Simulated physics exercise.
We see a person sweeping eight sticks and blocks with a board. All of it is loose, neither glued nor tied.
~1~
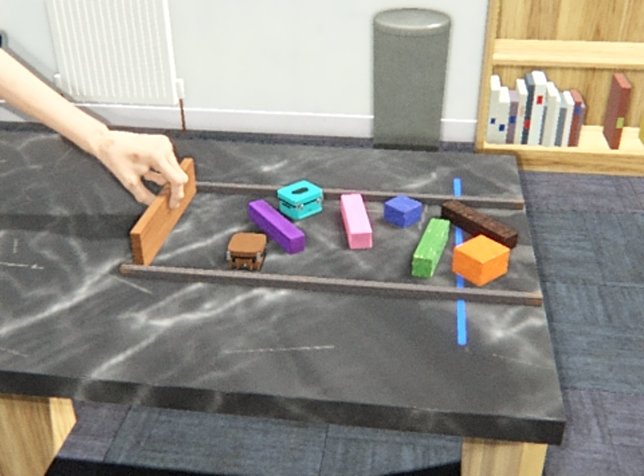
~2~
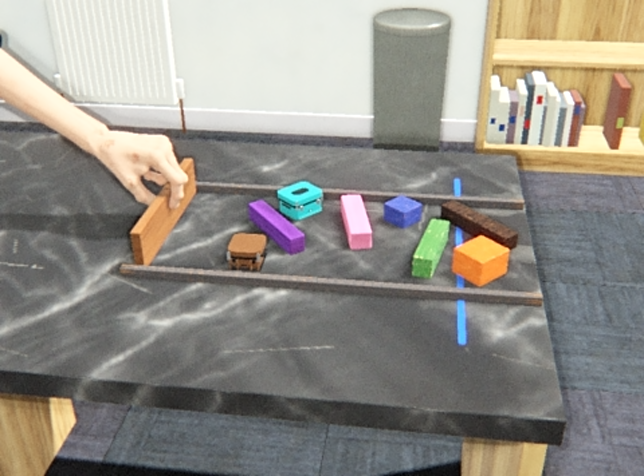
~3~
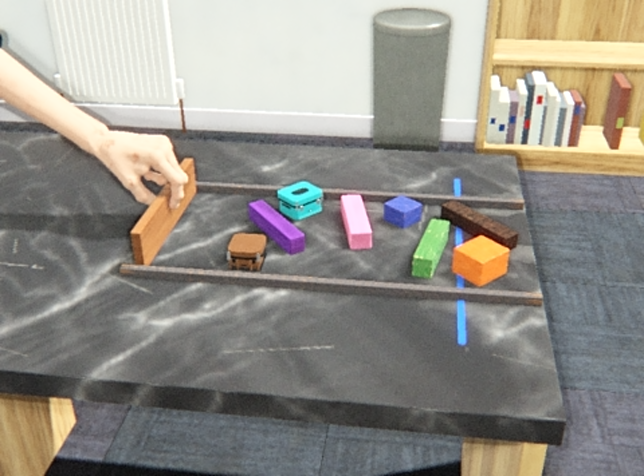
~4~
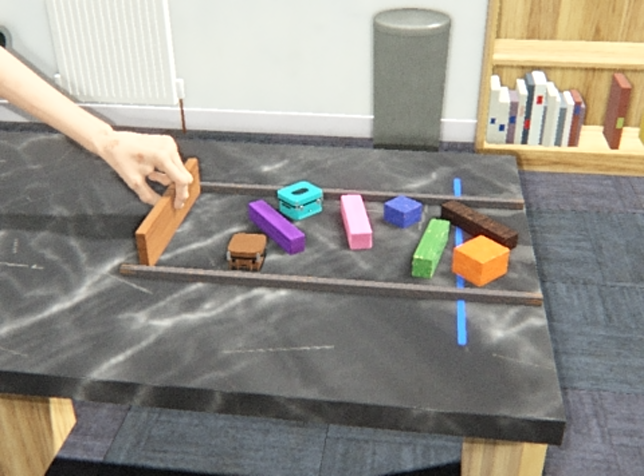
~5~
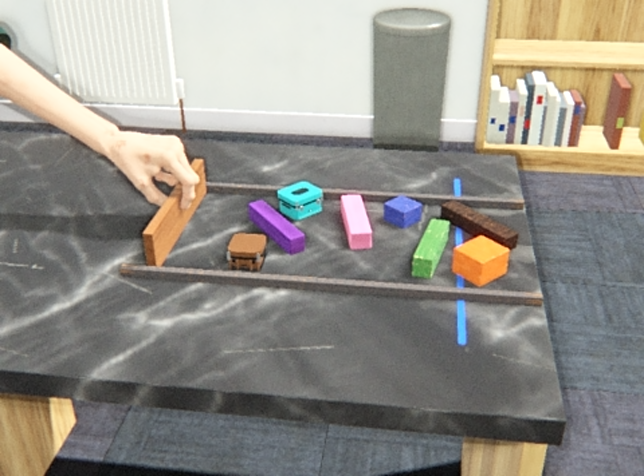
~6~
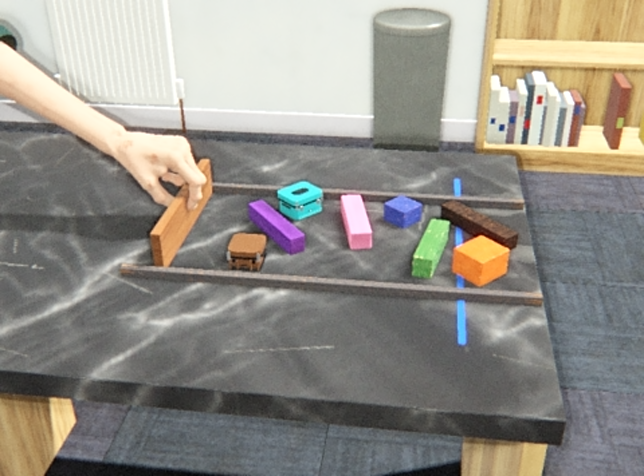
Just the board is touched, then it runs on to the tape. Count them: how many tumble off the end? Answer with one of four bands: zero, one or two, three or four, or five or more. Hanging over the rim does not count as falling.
One or two.
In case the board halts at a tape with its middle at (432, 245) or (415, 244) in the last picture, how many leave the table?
Counts: 0, 0.
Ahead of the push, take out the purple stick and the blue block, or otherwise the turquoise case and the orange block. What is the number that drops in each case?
You'd get 0 in the first case and 1 in the second one.
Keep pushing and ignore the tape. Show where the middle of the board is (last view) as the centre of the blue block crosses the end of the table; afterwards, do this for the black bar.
For the blue block, about (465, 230); for the black bar, about (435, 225).
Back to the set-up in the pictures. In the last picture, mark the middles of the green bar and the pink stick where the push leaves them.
Look around (517, 260) for the first and around (500, 225) for the second.
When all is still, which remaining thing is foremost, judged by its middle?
Orange block.
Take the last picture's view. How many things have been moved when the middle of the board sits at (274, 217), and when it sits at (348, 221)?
Well, it's 3 at the first one and 5 at the second.
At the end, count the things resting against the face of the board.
Count recorded: 3.
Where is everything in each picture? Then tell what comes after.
Black bar (478, 225); orange block (481, 260); green bar (431, 247); board (167, 210); tape (459, 247), in the first picture.
Orange block (481, 260); purple stick (276, 226), in the second picture.
Green bar (431, 248); turquoise case (300, 201), in the third picture.
Black bar (478, 226); board (171, 210), in the fourth picture.
Orange block (481, 260); brown case (248, 253), in the fifth picture.
Black bar (478, 226); orange block (481, 260); green bar (431, 248); board (185, 211); tape (459, 247), in the sixth picture.
Early on, none off yet; black bar at rest near (478, 226); orange block at rest near (481, 260); green bar at rest near (431, 248).
Finally, the number that fall off is one or two; lost, black bar.
